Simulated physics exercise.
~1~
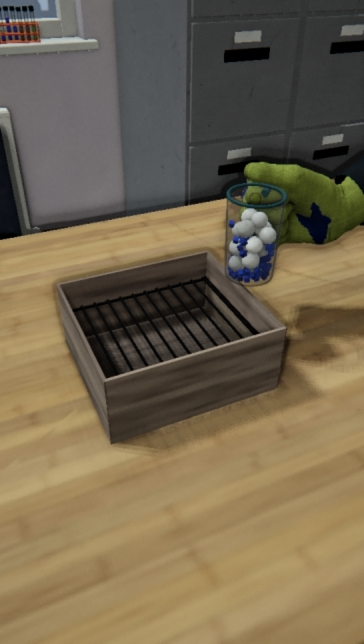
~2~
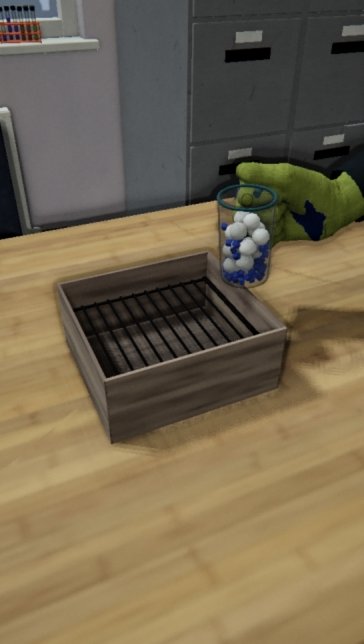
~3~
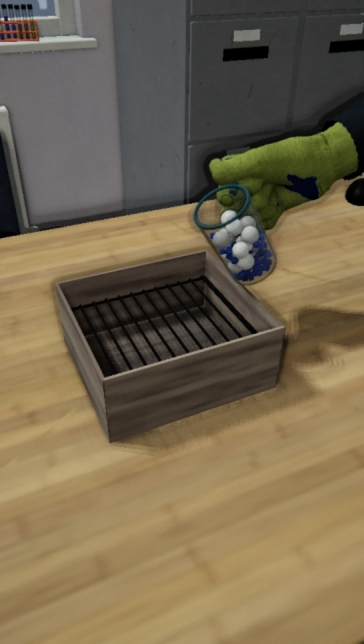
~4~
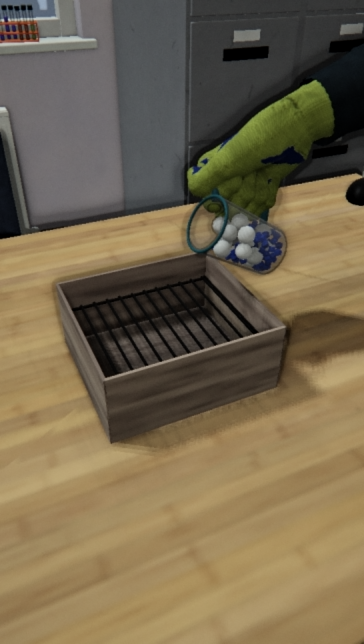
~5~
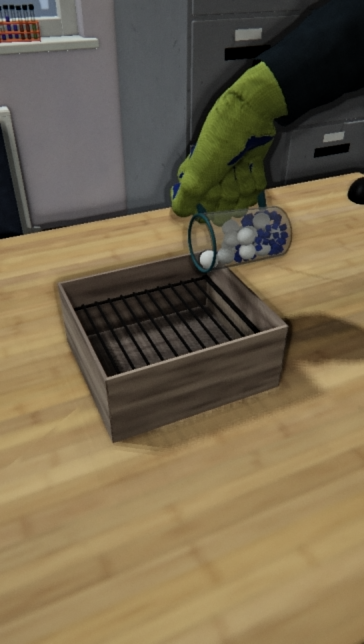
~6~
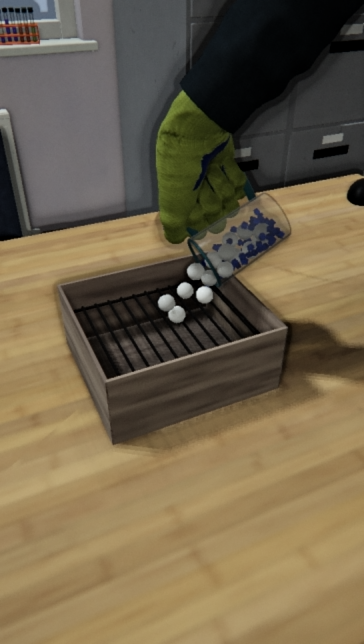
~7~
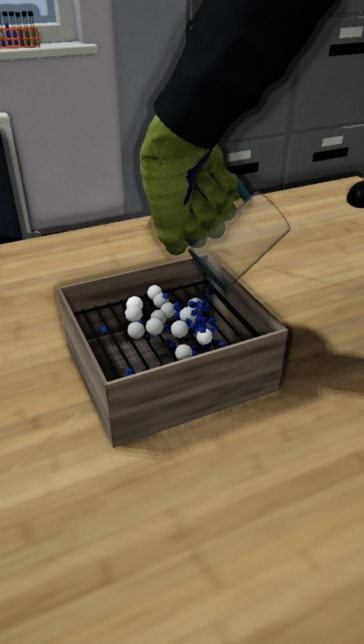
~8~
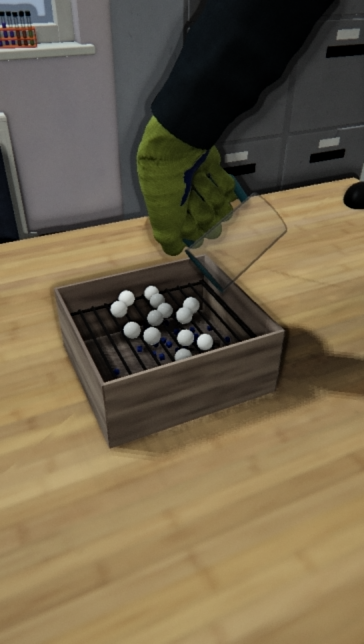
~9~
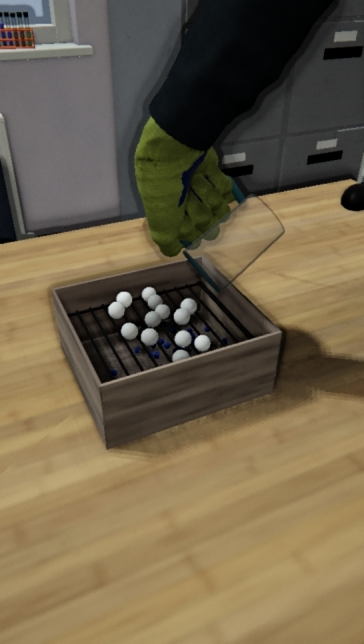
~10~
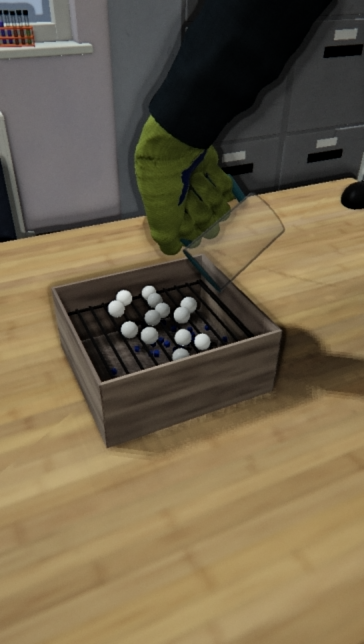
A green-gloved hand with a dark sleeve holds a clear cup of white balls and smaller blue pieces on a light wooden table, seen from above at a slight sway. In front of it, to the left, sits a square wooden box with dark wires across it, with grey drawers behind. The hand tilts the cup leftward until it lies on its side above the box. White balls roll out first, then the blue pieces tumble after them as the cup is turned over. The blue pieces drop through the gaps, while the white balls stay scattered on the wires beneath the emptied cup.
